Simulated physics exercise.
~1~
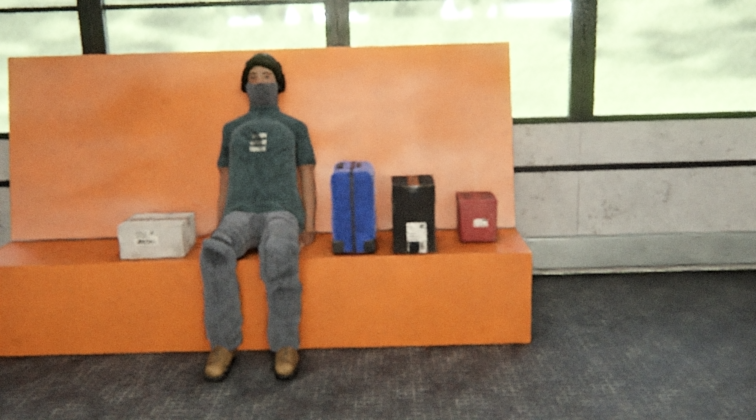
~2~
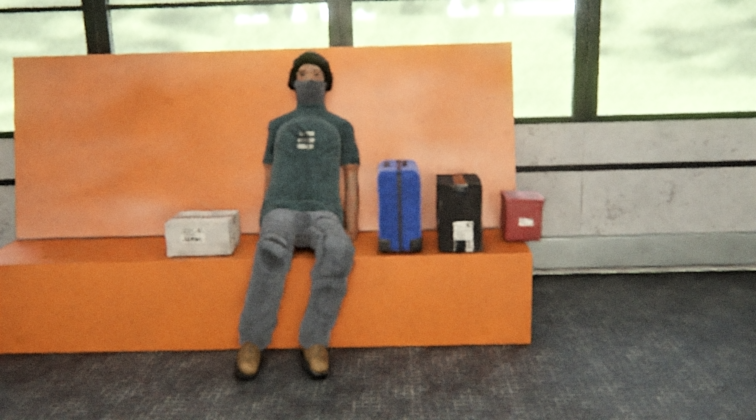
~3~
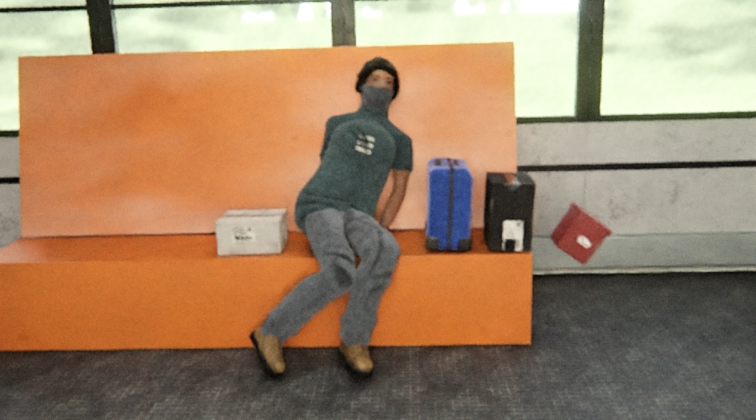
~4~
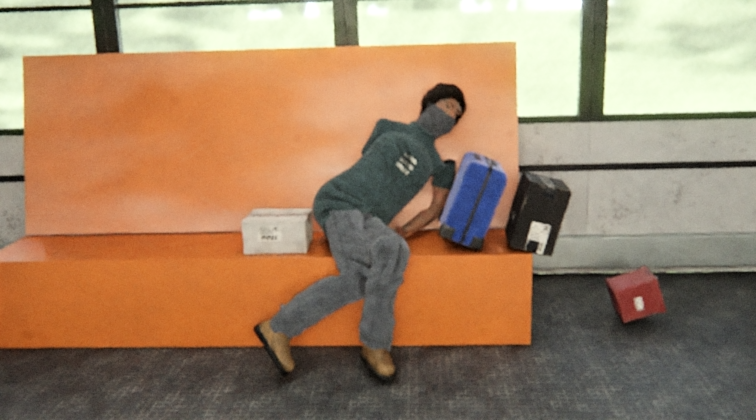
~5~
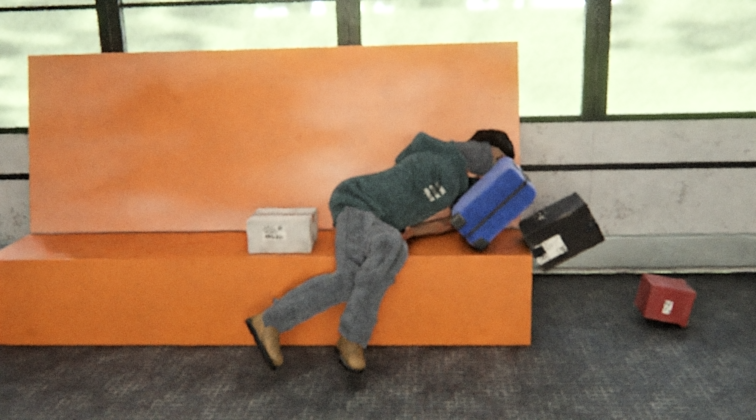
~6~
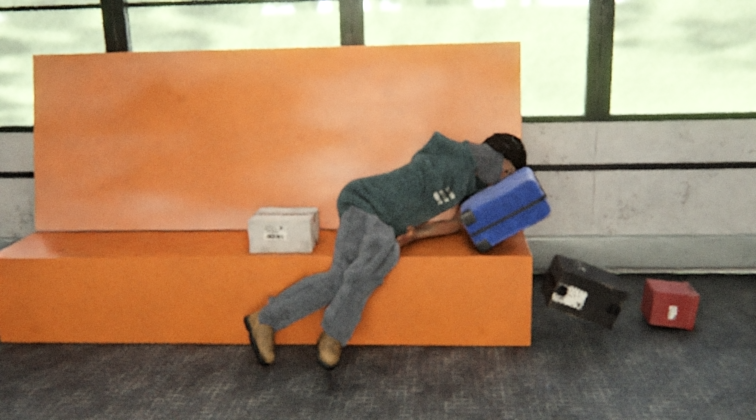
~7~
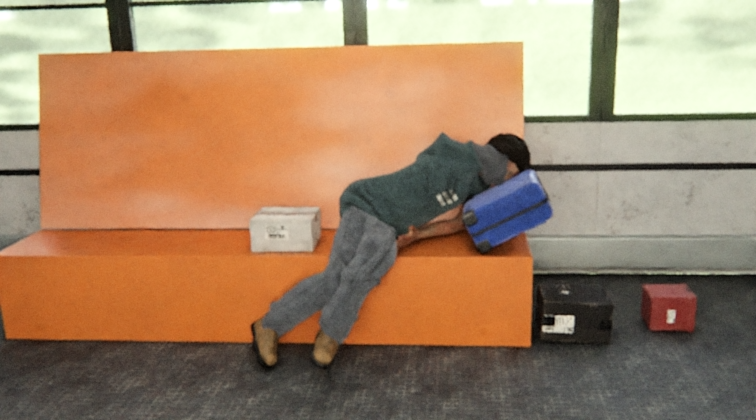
Limp sleeper on an orange bench sliding right and slumping onto a blue case as red and black boxes drop off.
